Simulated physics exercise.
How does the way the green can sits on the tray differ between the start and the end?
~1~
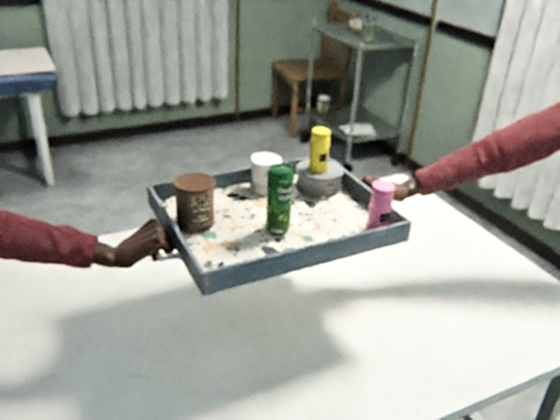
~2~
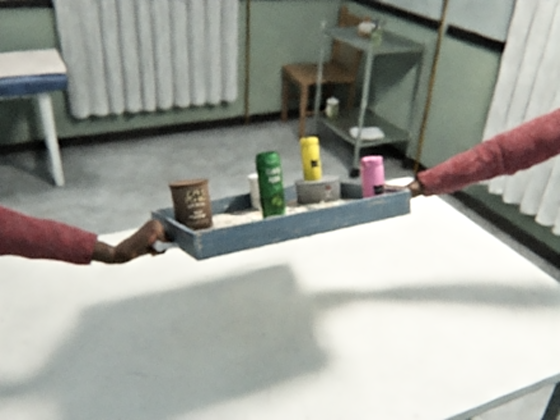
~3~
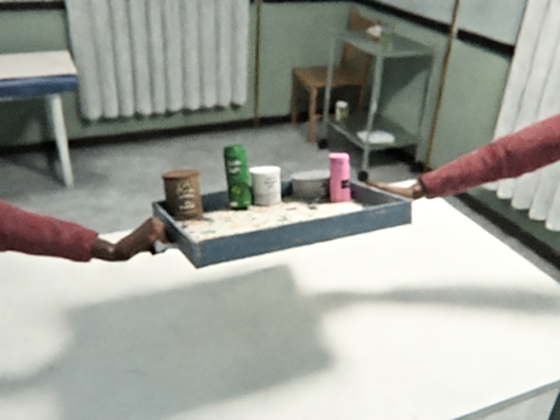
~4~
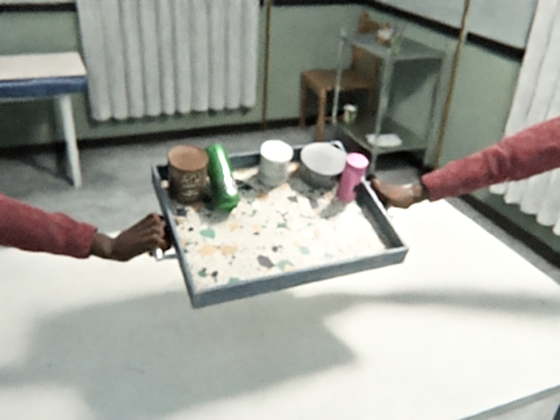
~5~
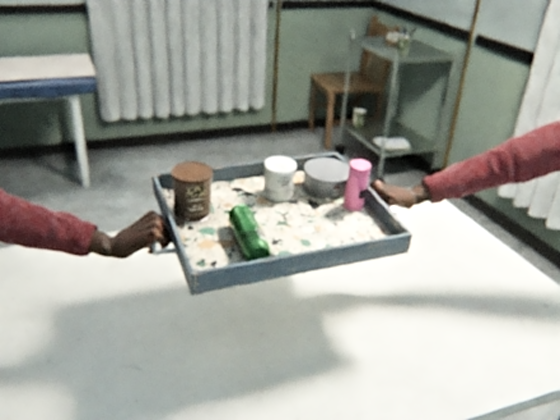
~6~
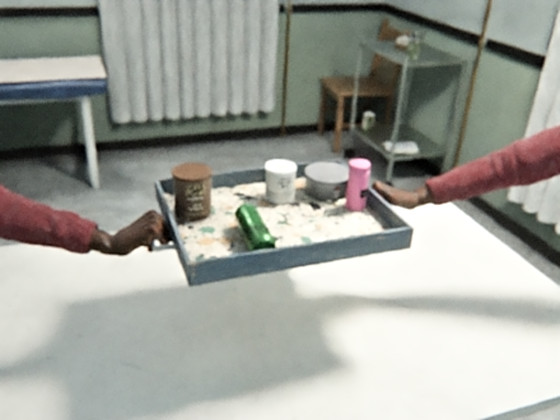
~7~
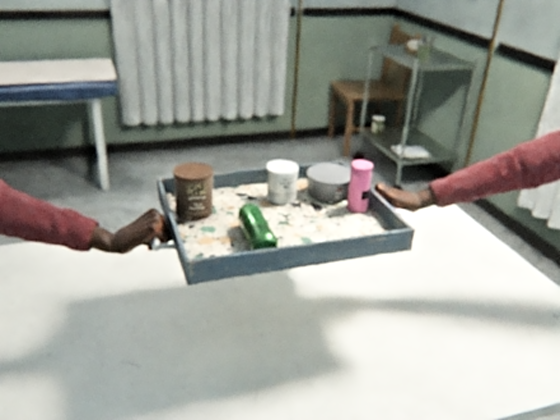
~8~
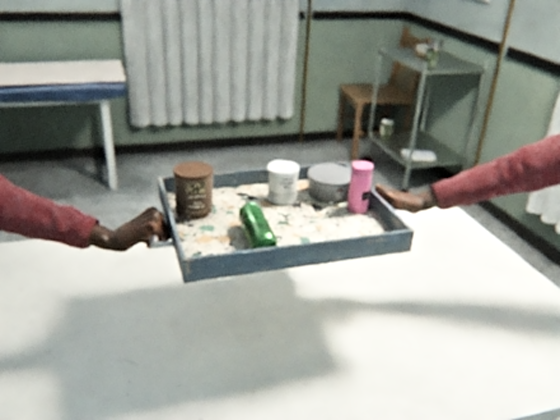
At the start the green can stands upright on the tray. At the end it lies on its side, still on the tray.
